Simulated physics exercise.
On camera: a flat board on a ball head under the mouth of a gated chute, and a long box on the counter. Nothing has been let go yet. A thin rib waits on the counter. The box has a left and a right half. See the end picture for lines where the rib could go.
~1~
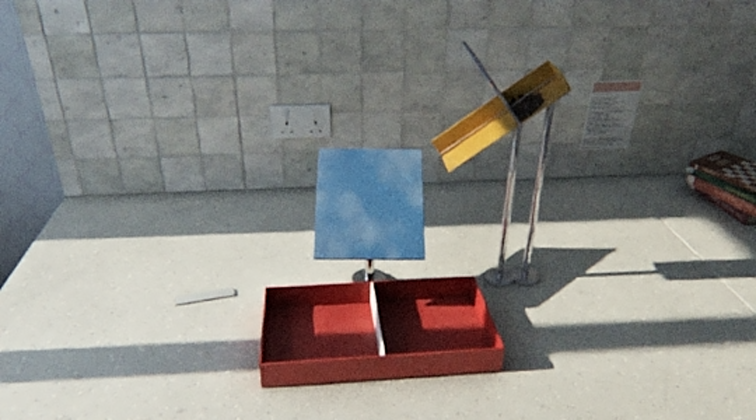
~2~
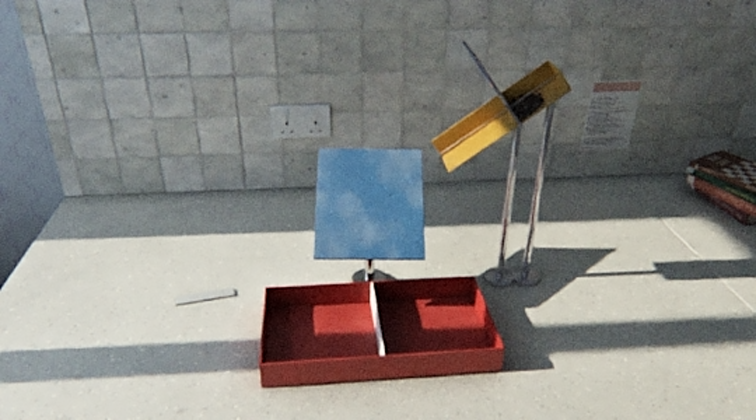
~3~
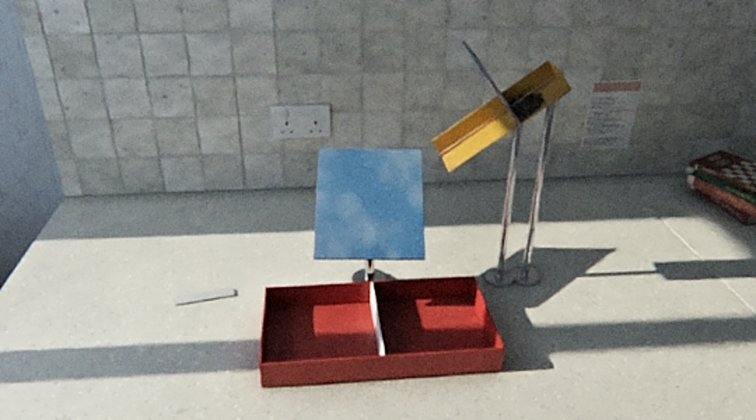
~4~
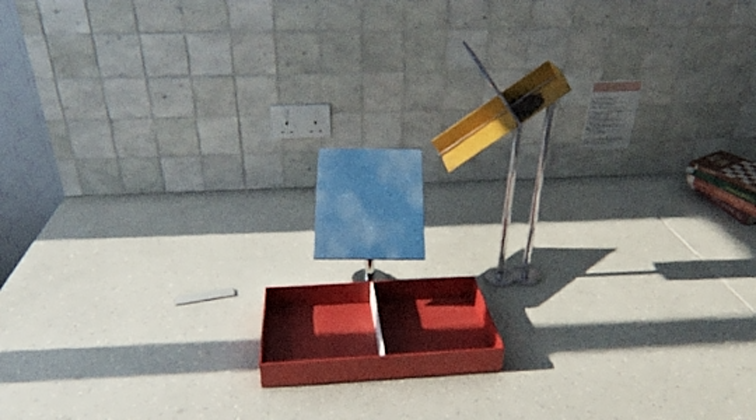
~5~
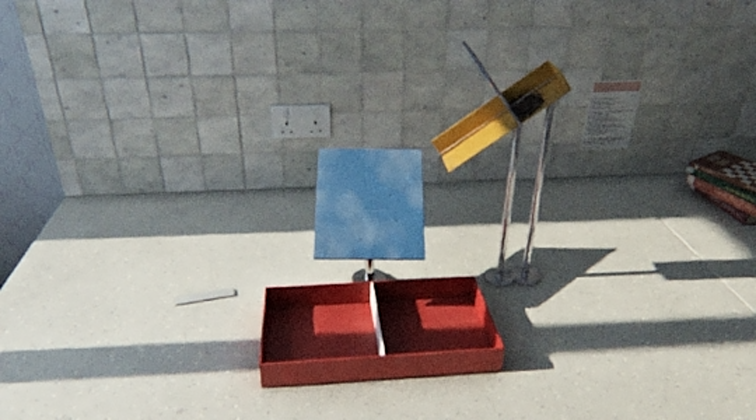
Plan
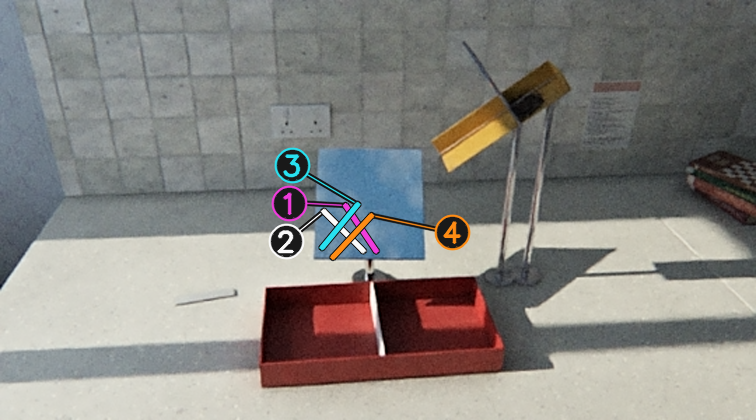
Nothing visibly moves on the pale counter, where a tilted blue board stands behind a red box divided into two halves, with a yellow chute raised on metal posts at the right and a thin strip lying at the left.
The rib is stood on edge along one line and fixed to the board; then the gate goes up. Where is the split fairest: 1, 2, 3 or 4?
Go for 2.
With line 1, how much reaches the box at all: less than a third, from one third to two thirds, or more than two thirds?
Line 1 gives more than two thirds.
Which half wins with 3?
Left.
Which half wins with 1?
The right half.
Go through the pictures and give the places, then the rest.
In the first frame, load behind the gate near (523, 109), allspice berries; lip of the chute near (446, 164), sloping fairly steeply.
In the second frame, middle of the board near (370, 201), tilted fairly steeply; middle of its low edge near (369, 259); of its high edge near (370, 149).
In the third frame, front corners of the box near (260, 364) and (504, 348); front end of its middle wall near (384, 356).
In the fourth frame, middle of the load near (523, 109); lip near (446, 164).
In the fifth frame, middle of the load near (523, 109); lip near (446, 164).
On the marked copy, line 1 from (345, 205) to (376, 251); line 2 from (323, 211) to (363, 250); line 3 from (357, 204) to (322, 247); line 4 from (371, 215) to (332, 257).
With 1, of what is caught, a small share in the left half, all but a few in the right.
With 2, of what is caught, close to half in the left half, close to half in the right.
With 3, of what is caught, the bulk in the left half, close to a quarter in the right.
With 4, of what is caught, the bulk in the left half, close to a quarter in the right.
